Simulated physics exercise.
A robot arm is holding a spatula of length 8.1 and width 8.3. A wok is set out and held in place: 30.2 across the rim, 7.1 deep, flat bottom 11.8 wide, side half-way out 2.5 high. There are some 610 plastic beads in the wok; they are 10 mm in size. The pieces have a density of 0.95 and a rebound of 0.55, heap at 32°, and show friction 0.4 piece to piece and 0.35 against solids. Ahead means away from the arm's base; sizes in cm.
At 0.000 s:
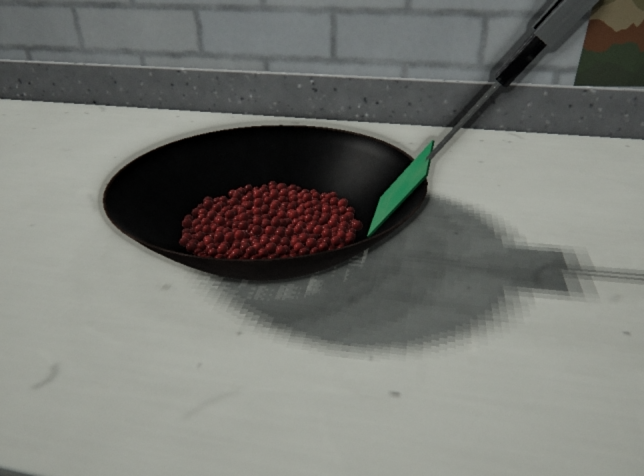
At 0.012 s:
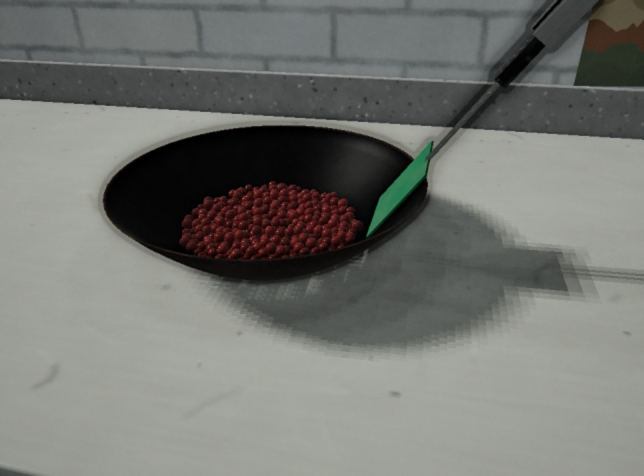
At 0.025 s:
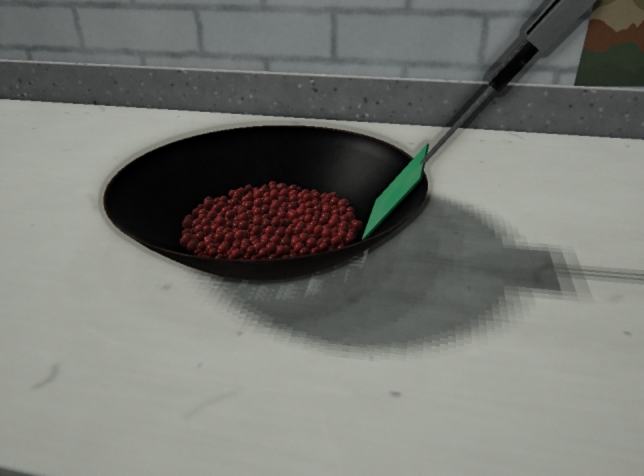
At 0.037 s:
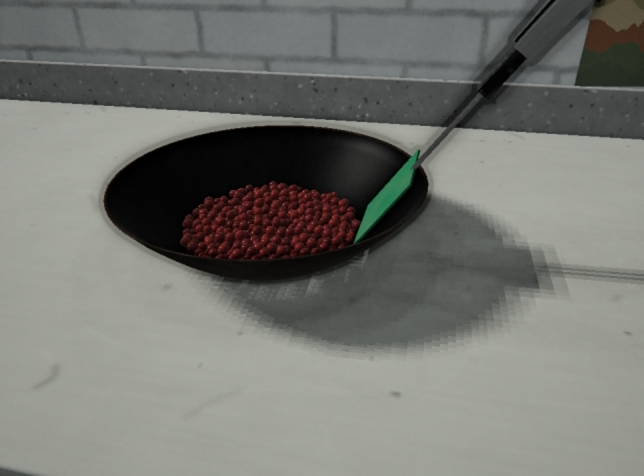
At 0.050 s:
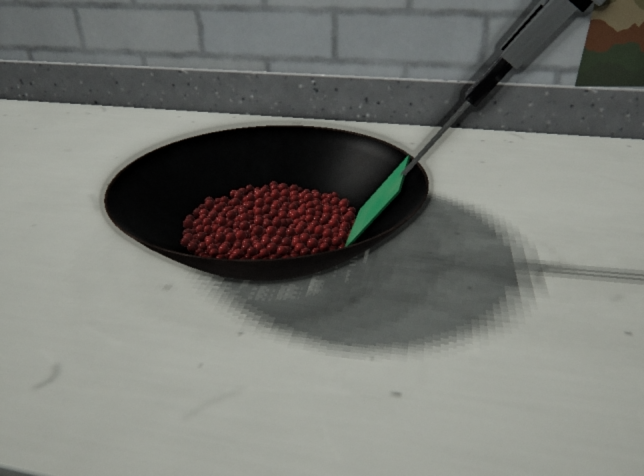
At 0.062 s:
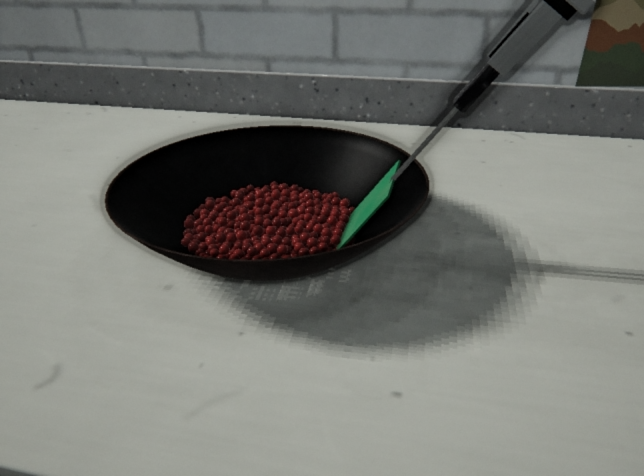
A green spatula held by a robot arm slid a short way down and left inside a black wok, its blade reaching the right edge of a pile of small red beads that barely moved.
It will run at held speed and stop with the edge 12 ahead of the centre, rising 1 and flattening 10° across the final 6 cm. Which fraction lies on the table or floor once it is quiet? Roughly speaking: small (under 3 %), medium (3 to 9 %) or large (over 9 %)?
Roughly, large, over 9 %.
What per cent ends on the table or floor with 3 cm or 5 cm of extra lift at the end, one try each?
I'd put it near 30 in a hundred, then near 25 in a hundred.
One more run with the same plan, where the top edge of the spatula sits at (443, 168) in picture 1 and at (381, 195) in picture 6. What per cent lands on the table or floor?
I'd put it at roughly 45 per cent.
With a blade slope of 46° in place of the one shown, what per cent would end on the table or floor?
Roughly 35 per cent.
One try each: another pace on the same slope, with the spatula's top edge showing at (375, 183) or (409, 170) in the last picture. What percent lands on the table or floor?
That comes to some 45 and some 20 percent, in that order.
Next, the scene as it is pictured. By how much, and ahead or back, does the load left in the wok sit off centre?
Ahead, by around 2.5 cm.
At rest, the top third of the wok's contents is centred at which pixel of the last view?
Centre: Roughly (206, 225).
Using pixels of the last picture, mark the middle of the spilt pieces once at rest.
Approximately at (36, 213).
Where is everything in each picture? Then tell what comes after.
The first frame shows spatula top edge at (431, 156), sloping 54°; upper third of the load around (272, 220), from x 185 to 355, top at y 185; 614 in the wok.
The second frame shows spatula top edge at (430, 157), sloping 54°; upper third of the load around (272, 220), from x 185 to 355, top at y 185.
The third frame shows spatula top edge at (425, 160), sloping 54°; upper third of the load around (272, 220), from x 185 to 360, top at y 185.
The fourth frame shows spatula top edge at (416, 166), sloping 54°; upper third of the load around (273, 220), from x 185 to 360, top at y 185.
The fifth frame shows spatula top edge at (405, 172), sloping 54°; upper third of the load around (272, 220), from x 185 to 355, top at y 185.
The sixth frame shows spatula top edge at (395, 177), sloping 54°; upper third of the load around (273, 219), from x 185 to 355, top at y 185; 614 in the wok.
By 0.15 s, sloping 54°, highest piece 5 above the table; 614 in the wok.
By 0.25 s, sloping 52°, highest piece 7 above the table; 614 in the wok.
By 0.49 s, sloping 44°, highest piece 8 above the table; 405 in the wok, 110 on the table or floor, 99 on the blade or in flight.
By 1.54 s, sloping 44°, highest piece 5 above the table; 405 in the wok, 209 on the table or floor.
Final count, 405 in the wok, 209 on the table or floor. That is 34 % on the table or floor.
